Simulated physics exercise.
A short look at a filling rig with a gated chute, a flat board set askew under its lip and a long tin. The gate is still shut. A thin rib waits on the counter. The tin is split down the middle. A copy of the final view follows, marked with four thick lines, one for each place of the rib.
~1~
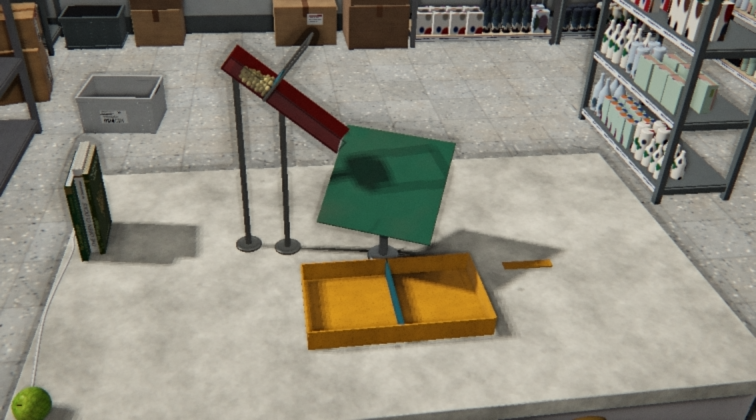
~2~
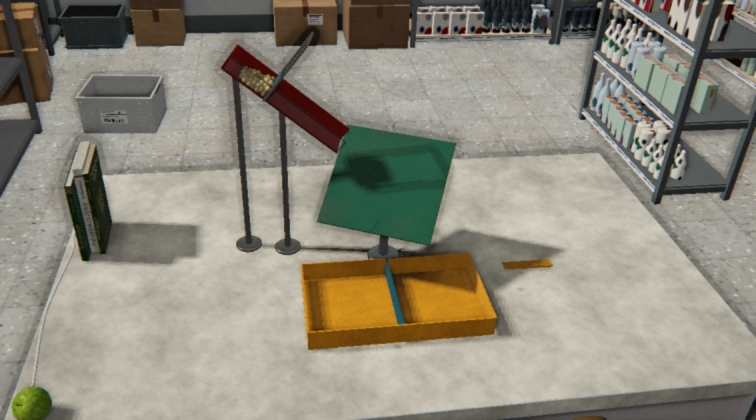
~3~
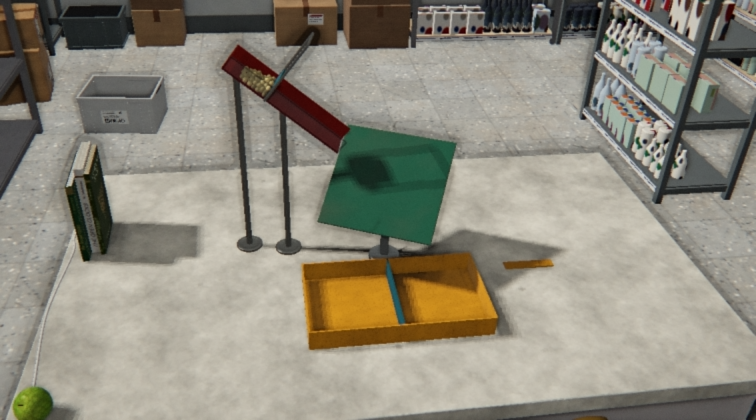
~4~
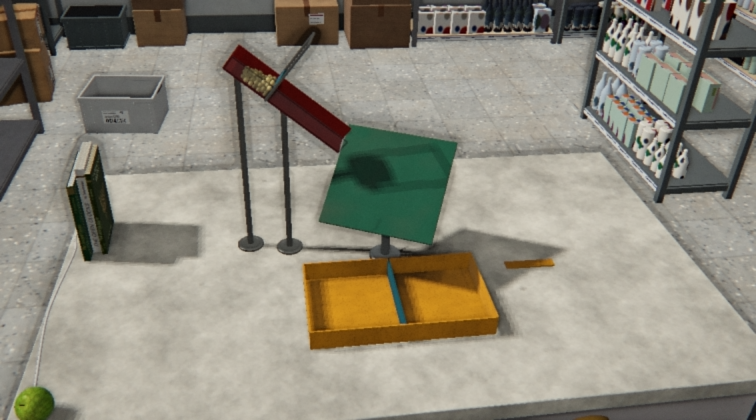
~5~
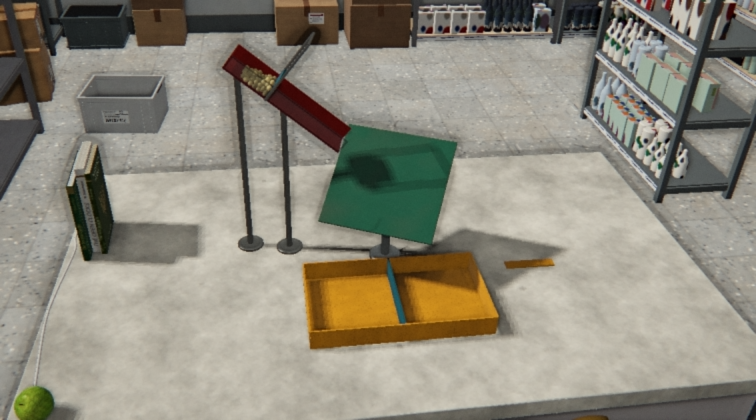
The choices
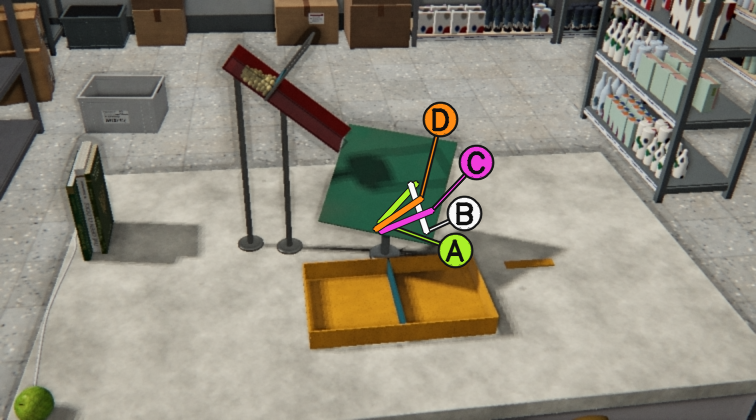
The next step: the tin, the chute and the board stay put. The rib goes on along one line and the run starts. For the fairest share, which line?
B.
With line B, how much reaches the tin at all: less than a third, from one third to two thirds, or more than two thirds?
Line B gives more than two thirds.
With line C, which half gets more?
Left.
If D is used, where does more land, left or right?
More lands on the left.
On the marked copy, line A from (415, 184) to (380, 222); line B from (410, 184) to (426, 231); line C from (431, 210) to (381, 231); line D from (420, 199) to (376, 228).
For line A, of what is caught, all in the left half, none in the right.
For line B, of what is caught, about half in the left half, about half in the right.
For line C, of what is caught, all in the left half, none in the right.
For line D, of what is caught, nearly all in the left half, a stray few in the right.
